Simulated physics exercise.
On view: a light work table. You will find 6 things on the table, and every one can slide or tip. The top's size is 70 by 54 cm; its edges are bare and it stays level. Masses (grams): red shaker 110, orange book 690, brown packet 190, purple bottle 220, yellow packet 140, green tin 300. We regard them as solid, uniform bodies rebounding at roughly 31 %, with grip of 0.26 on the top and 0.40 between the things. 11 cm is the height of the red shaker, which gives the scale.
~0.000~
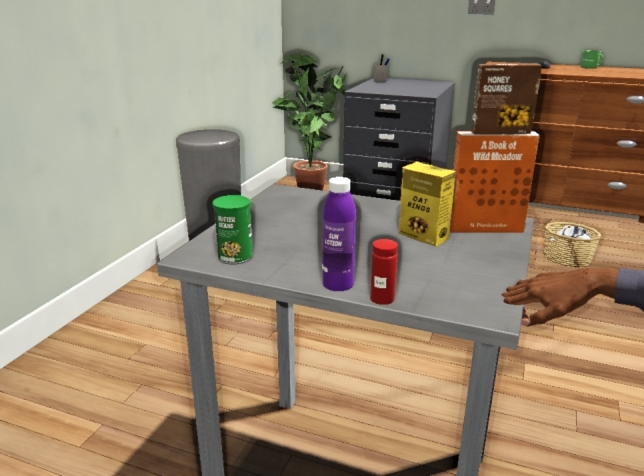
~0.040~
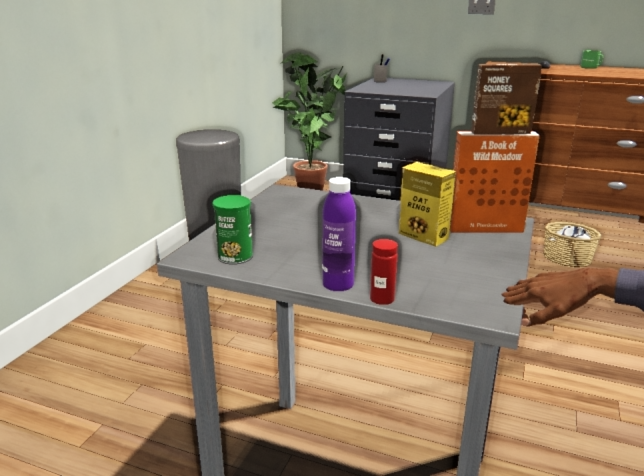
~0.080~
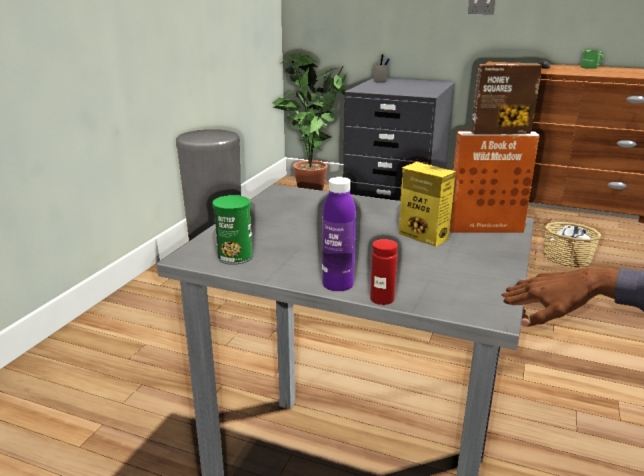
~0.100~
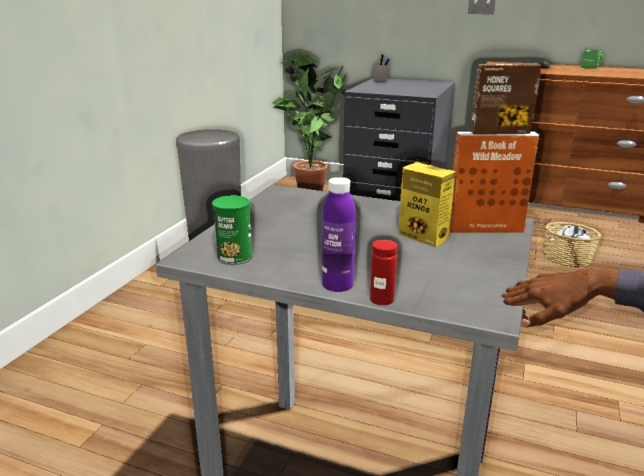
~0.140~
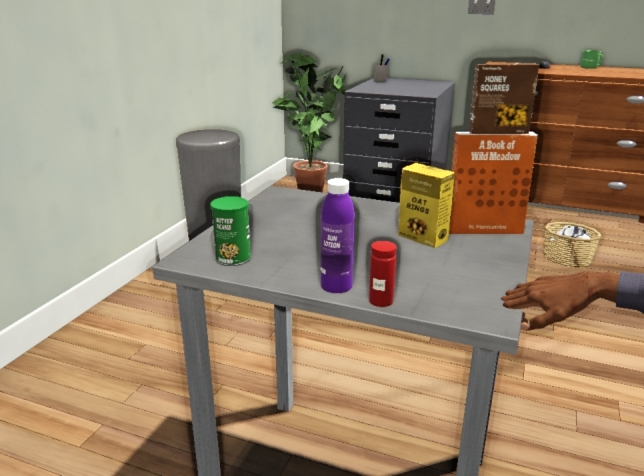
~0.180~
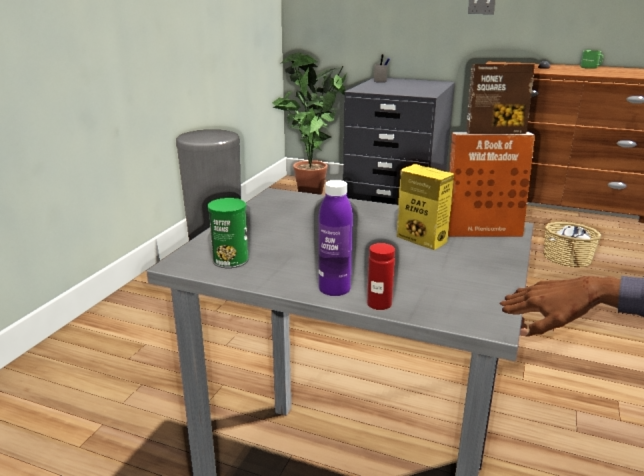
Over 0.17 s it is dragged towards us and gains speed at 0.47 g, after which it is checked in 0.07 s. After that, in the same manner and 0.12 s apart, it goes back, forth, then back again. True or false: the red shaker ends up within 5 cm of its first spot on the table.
False.
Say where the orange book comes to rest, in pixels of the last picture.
Resting point, approx. (464, 229) px.
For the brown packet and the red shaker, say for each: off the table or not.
Once it settles, the brown packet has gone out of bounds; as for the red shaker, it has gone out of bounds.
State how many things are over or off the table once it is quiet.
4.
By 0.48 s, table shifted 8 cm; brown packet now off the table; orange book on its side; yellow packet 3 cm from its spot.
By 0.78 s, red shaker now off the table; orange book on its side; yellow packet 9 cm from its spot.
By 1.08 s, table shifted 9 cm; orange book on its side; purple bottle on its side; yellow packet 8 cm from its spot.
By 1.38 s, orange book on its side; purple bottle on its side; yellow packet 13 cm from its spot.
When it is over (2.0 s), off the table, red shaker and brown packet; lying over on the table, orange book and purple bottle; not toppled but over 5 cm from the start, yellow packet; green tin within 5 cm of the start.
